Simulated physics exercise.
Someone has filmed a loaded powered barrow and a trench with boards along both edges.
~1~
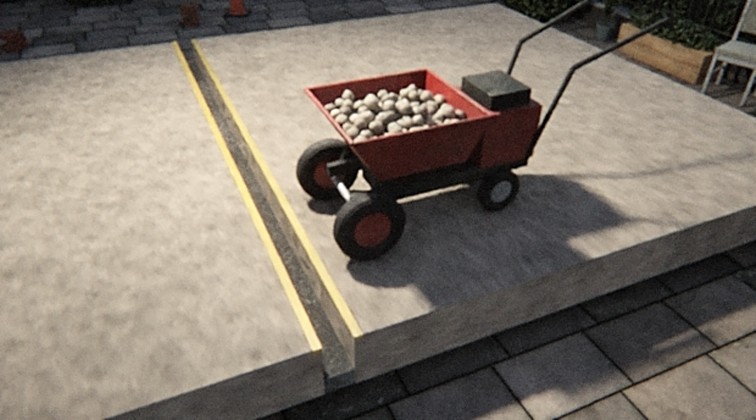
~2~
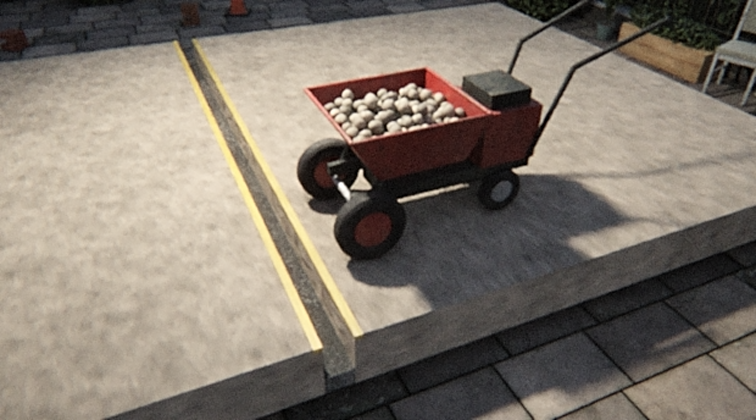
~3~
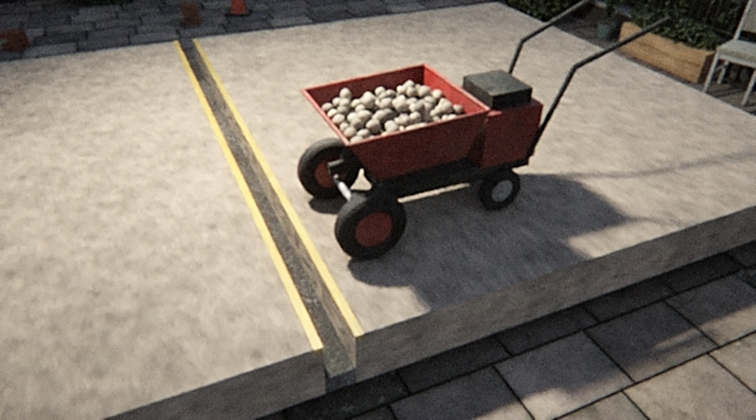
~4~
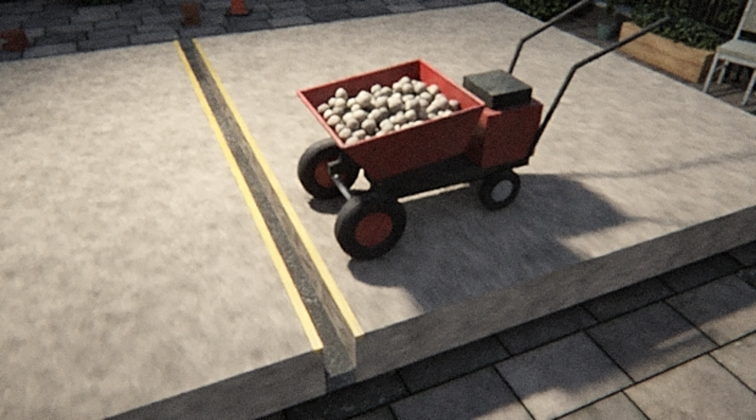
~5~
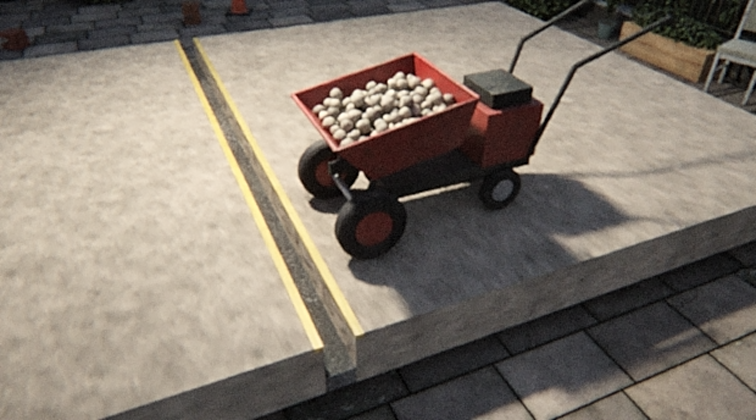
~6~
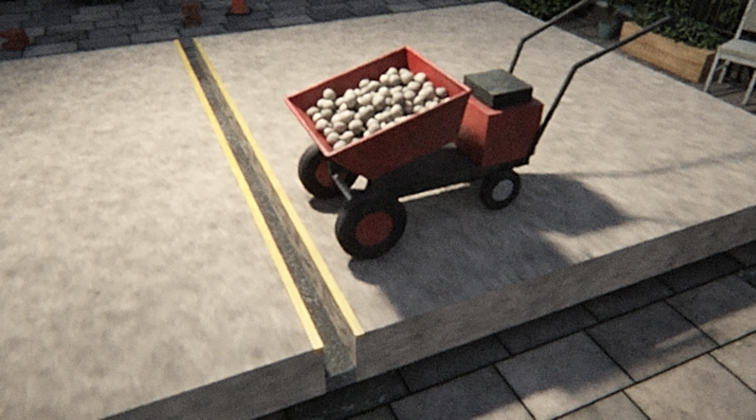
On a pale raised slab with paving around it, seen from above at an angle, a narrow trench edged with yellow boards runs from the far left toward the near edge. To its right stands a red barrow with black wheels and handles, its skip full of pale, rounded stones. The skip starts level, then slowly tilts toward the trench while the wheels and camera stay still.
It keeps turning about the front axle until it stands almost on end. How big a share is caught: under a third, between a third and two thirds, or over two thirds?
It catches less than a third.
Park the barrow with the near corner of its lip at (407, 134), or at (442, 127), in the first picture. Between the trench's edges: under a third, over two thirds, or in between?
First one to two thirds, then between a third and two thirds.
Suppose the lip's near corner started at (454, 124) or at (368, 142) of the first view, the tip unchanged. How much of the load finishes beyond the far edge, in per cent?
Near 10 % and 80 %.
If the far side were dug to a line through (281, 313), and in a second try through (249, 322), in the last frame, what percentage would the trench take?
In turn 10 and 50 in a hundred.
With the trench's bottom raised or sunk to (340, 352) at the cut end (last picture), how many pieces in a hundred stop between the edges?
Close to 0 per cent.
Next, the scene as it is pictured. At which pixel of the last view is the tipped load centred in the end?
At about (206, 252).
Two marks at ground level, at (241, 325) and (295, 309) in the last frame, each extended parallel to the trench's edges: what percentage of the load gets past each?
About 60 and 90 per cent.
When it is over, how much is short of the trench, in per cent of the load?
Roughly 0 in a hundred.
Soon after the last picture, skip tipped steeply; all in the skip.
A little later, skip tipped right over; most in the skip; a small part beyond it; a small part falling.
Later still, skip tipped right over; about a quarter in the skip; most beyond it; a stray few falling.
By the end, skip tipped right over; a small part in or heaped over the trench; nearly all beyond it.
